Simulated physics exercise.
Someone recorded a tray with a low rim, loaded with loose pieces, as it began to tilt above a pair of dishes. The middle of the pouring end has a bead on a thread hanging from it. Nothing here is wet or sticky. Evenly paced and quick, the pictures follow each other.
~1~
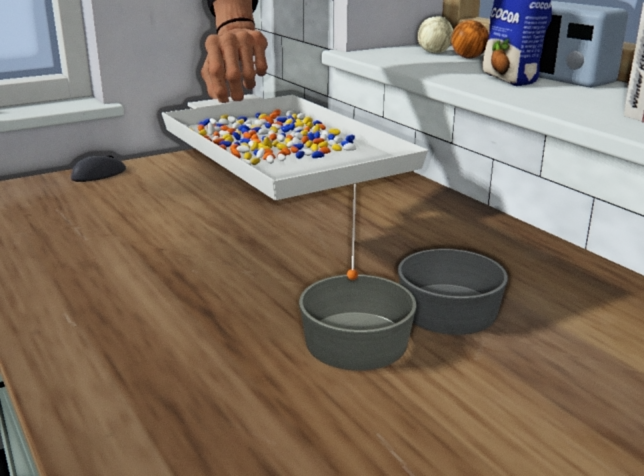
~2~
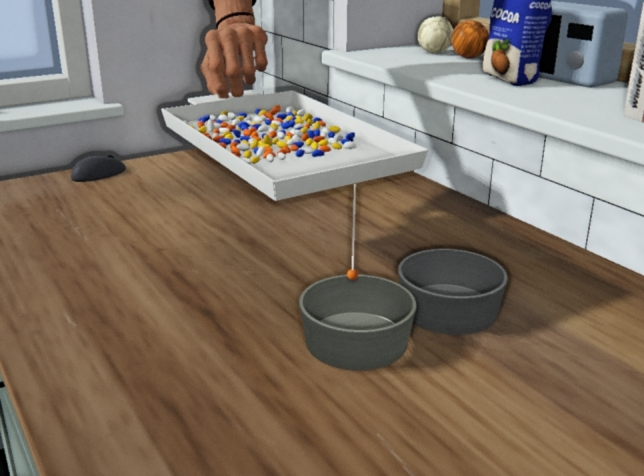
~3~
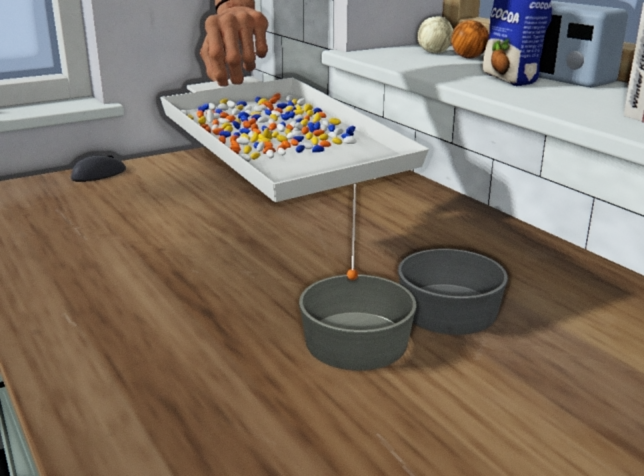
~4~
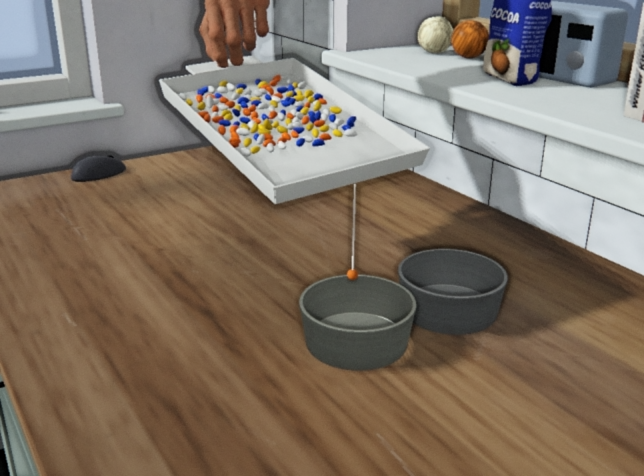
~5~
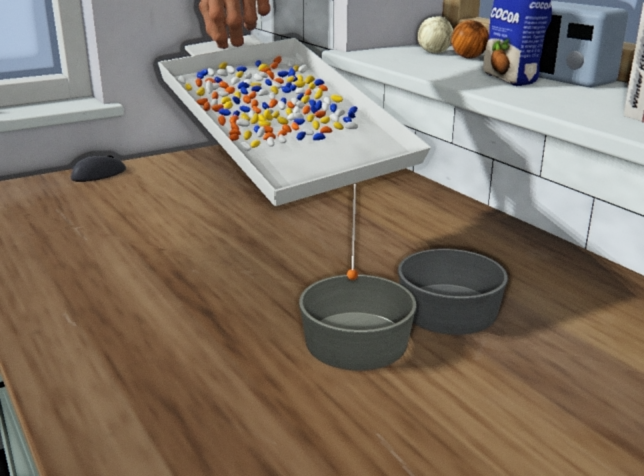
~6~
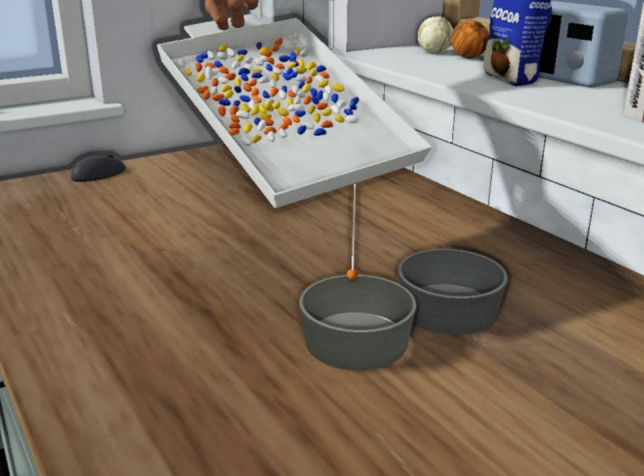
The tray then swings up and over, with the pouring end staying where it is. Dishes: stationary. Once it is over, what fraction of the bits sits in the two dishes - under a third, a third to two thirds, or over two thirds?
A third up to two thirds.
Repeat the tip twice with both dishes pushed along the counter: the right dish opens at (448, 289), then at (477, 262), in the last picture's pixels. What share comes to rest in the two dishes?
In turn 70 and 20 in a hundred.
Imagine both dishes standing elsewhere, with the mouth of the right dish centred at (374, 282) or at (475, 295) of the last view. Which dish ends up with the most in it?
So at the first spot it's the one placed on the left, and at the second spot it's the one placed on the left.
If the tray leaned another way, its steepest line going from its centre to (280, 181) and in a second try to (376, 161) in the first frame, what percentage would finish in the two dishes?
20 % and 80 %.
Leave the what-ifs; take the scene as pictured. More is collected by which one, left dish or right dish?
Result: The one at left wins.
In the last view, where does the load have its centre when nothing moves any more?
Around (332, 363).
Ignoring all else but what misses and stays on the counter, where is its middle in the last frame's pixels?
The middle lies near (307, 393).
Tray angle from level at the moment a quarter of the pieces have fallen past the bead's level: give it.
I'd say close to 80 degrees.
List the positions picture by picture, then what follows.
In the first frame, corners of the pouring end at (275, 179) and (423, 149), level; middle of the load at (273, 137), jelly beans; left dish at (390, 343); right dish at (487, 309); bead on its thread at (353, 275).
In the second frame, corners of the pouring end at (275, 179) and (423, 149), level; middle of the load at (273, 134).
In the third frame, corners of the pouring end at (276, 181) and (423, 148), tipped barely, lowest at the left corner; middle of the load at (273, 126).
In the fourth frame, corners of the pouring end at (276, 184) and (424, 147), tipped a little, lowest at the left corner; middle of the load at (273, 115).
In the fifth frame, corners of the pouring end at (276, 188) and (425, 146), tipped clearly, lowest at the left corner; middle of the load at (274, 103).
In the sixth frame, corners of the pouring end at (277, 191) and (427, 145), tipped clearly, lowest at the left corner; middle of the load at (274, 92); left dish at (390, 343); right dish at (487, 309).
Soon, tray tipped steeply; nearly all on the tray; a stray few outside both; a small part in the air.
A while on, tray tipped past a quarter turn; about a third on the tray; about a quarter in the left dish; about a third outside both; a small part in the air.
Towards the end, tray tipped past a quarter turn; about half in the left dish; about half outside both.
Finally, tray tipped past a quarter turn; about half in the left dish; none in the right dish; about half outside both.
